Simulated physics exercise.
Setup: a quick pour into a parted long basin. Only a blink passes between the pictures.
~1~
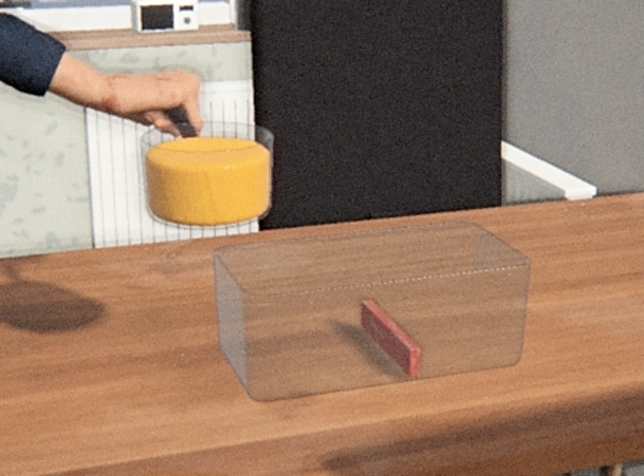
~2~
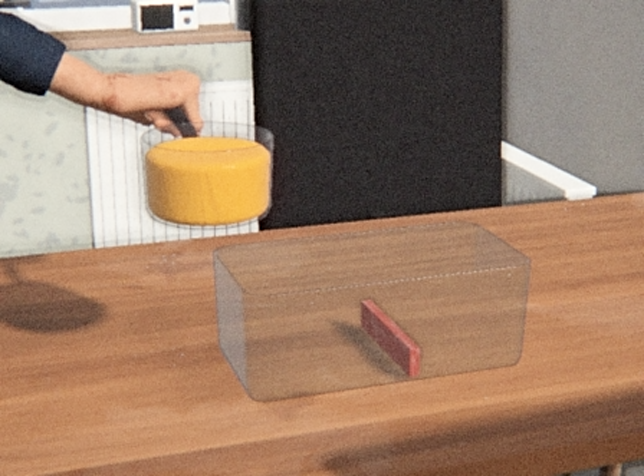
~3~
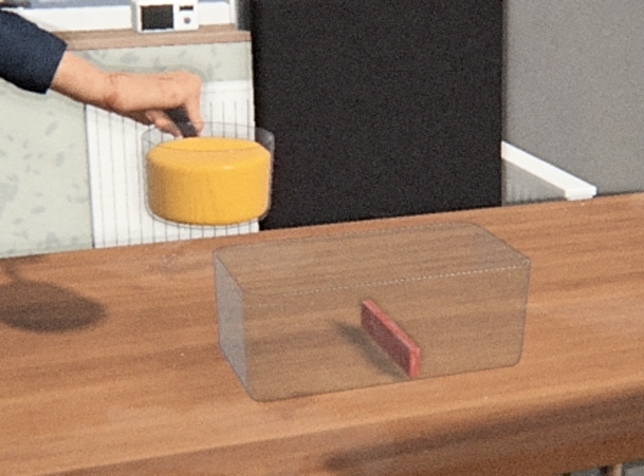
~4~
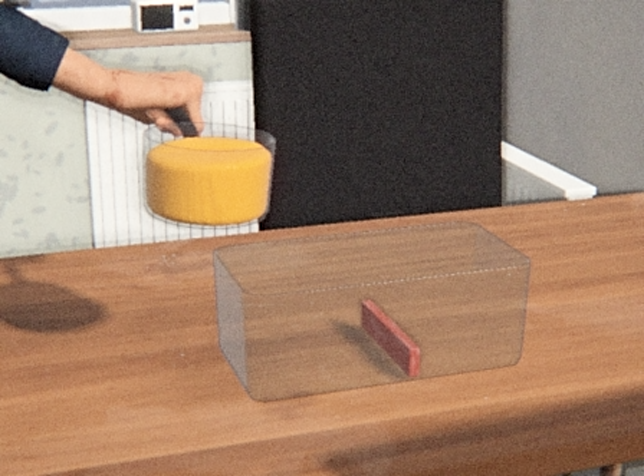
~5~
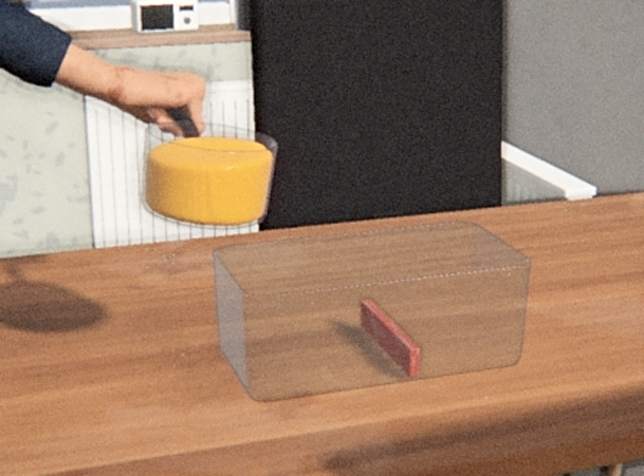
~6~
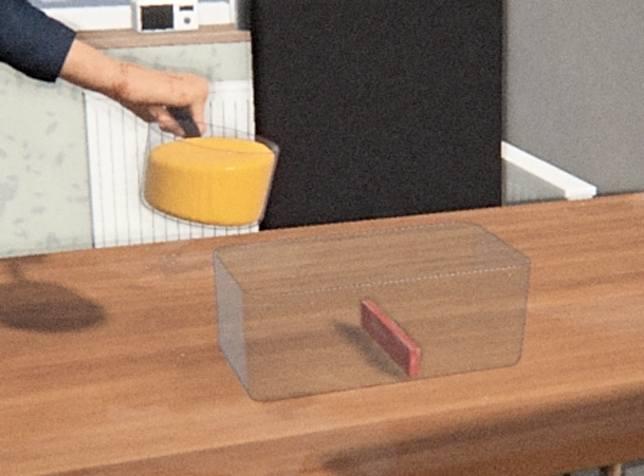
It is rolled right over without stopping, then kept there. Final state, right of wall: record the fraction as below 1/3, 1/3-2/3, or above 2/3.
Seems the share right of the wall never gets to a third.
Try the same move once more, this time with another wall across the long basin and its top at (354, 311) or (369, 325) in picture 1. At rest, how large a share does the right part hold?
Record: Case 1 near 5 %, case 2 near 5 %.
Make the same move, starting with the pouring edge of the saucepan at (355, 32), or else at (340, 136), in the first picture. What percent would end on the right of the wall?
It would come to near 75 per cent, and then near 55 per cent.
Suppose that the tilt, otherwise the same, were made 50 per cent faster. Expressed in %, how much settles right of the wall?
Result: Roughly 15 %.
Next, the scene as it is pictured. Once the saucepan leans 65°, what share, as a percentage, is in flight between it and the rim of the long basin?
That comes to near 25 percent.
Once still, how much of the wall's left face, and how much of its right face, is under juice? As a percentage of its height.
Near 80 in a hundred to the left, 10 to the right.
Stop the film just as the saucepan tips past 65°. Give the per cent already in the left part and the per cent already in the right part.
Roughly 15 % on the left side and 0 % on the right side.
A moment on, the saucepan is tipped part way and 62 per cent is still to pour, 15 is left of the wall and 0 right of it.
Next, the saucepan is tipped right over and 11 per cent is still to pour, 75 is left of the wall and 7 right of it.
Then the saucepan is tipped right over and 0 per cent is still to pour, 89 is left of the wall and 10 right of it.
Later the saucepan is tipped right over and 0 per cent is still to pour, 89 is left of the wall and 10 right of it.
Finally, 89 per cent lies left of the wall, 10 right of it and 0 outside.
